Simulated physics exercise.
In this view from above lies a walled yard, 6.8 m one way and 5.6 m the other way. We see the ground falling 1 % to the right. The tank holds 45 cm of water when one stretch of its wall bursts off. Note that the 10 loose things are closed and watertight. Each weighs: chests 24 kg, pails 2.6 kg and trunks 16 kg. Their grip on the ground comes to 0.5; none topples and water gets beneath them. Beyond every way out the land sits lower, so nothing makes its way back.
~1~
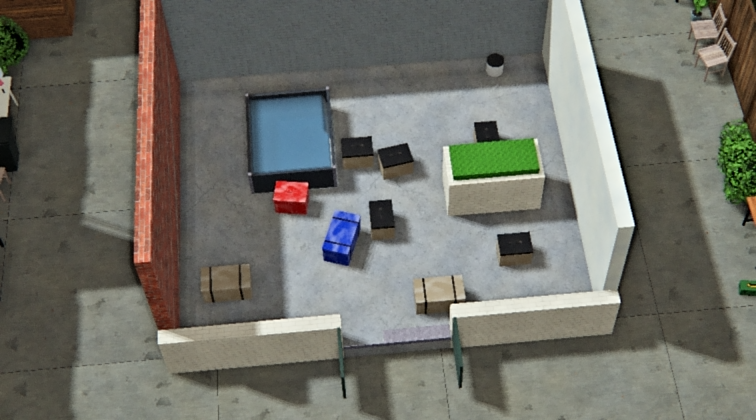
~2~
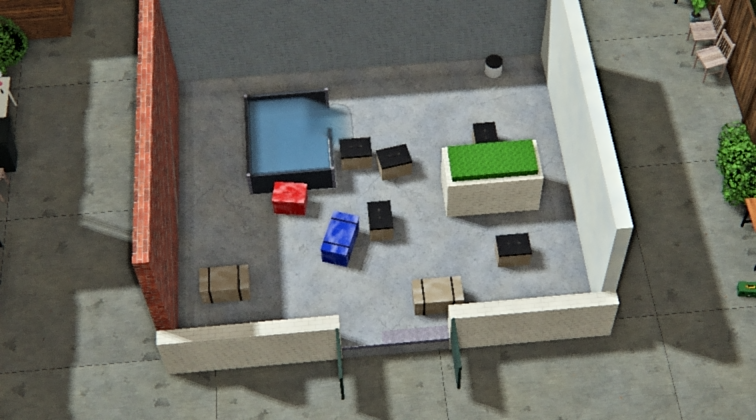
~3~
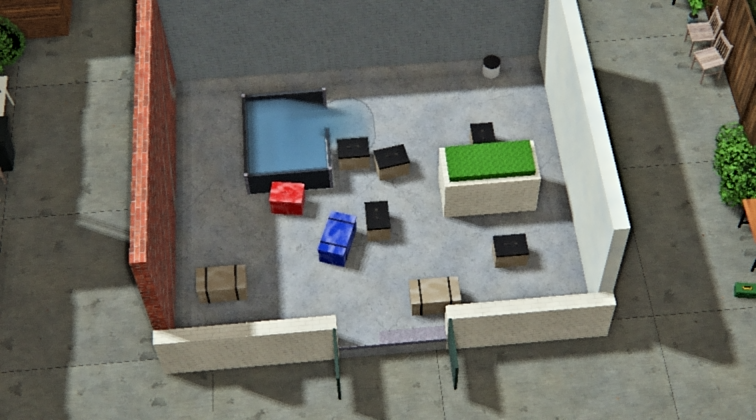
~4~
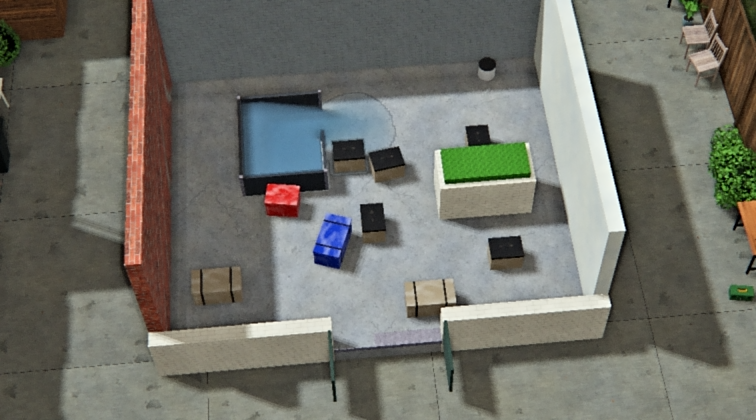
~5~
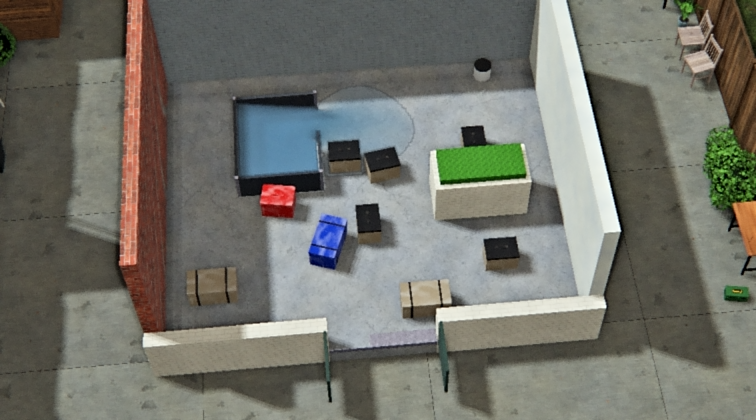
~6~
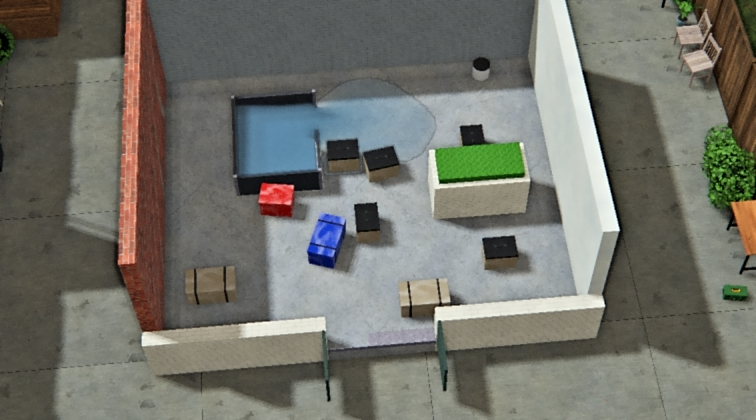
Water slips out through the right side of a dark-rimmed tank and spreads in a thin, widening sheet across the grey floor of a walled yard, seen from high above. Near the tank sit a red chest and a blue trunk, with black-topped boxes, tan trunks and a green-topped white block around them. The objects stay put while the camera drifts slightly.
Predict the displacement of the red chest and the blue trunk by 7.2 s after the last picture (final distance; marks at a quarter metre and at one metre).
By the end, the red chest keeps its spot and the blue trunk keeps its spot.
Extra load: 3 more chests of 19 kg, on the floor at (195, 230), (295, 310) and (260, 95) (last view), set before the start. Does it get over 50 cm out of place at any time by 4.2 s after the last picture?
Respectively: Smaller, smaller, smaller.
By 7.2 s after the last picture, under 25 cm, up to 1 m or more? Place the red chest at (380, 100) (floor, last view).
By that time it is swept a long way.
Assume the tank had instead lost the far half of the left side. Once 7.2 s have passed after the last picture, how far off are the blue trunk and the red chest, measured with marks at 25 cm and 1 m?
In that case the blue trunk does not really move while the red chest does not really move.
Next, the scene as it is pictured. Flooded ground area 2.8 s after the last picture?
I'd put it close to 14 m2.
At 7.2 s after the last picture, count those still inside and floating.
Count at that moment: 1.
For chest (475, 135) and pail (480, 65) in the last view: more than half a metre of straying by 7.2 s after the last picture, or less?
The first topped the threshold, and the second topped the threshold.
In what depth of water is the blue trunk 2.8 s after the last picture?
Around 0 cm.
Then, 0.9 s after the last picture the red chest is near (276, 194), 0.0 m from its start, aground; the blue trunk is near (326, 234), 0.0 m from its start, aground; 0 of 10 are out; 0 afloat.
Then, 2.8 s after the last picture the red chest is near (276, 194), 0.0 m from its start, aground; the blue trunk is near (326, 234), 0.0 m from its start, aground; 0 of 10 are out; 1 afloat.
Then, 4.8 s after the last picture the red chest is near (276, 194), 0.0 m from its start, aground; the blue trunk is near (326, 234), 0.0 m from its start, aground; 0 of 10 are out; 2 afloat.
Then, 7.2 s after the last picture the red chest is near (276, 194), 0.0 m from its start, aground; the blue trunk is near (326, 234), 0.0 m from its start, aground; 0 of 10 are out; 1 afloat.
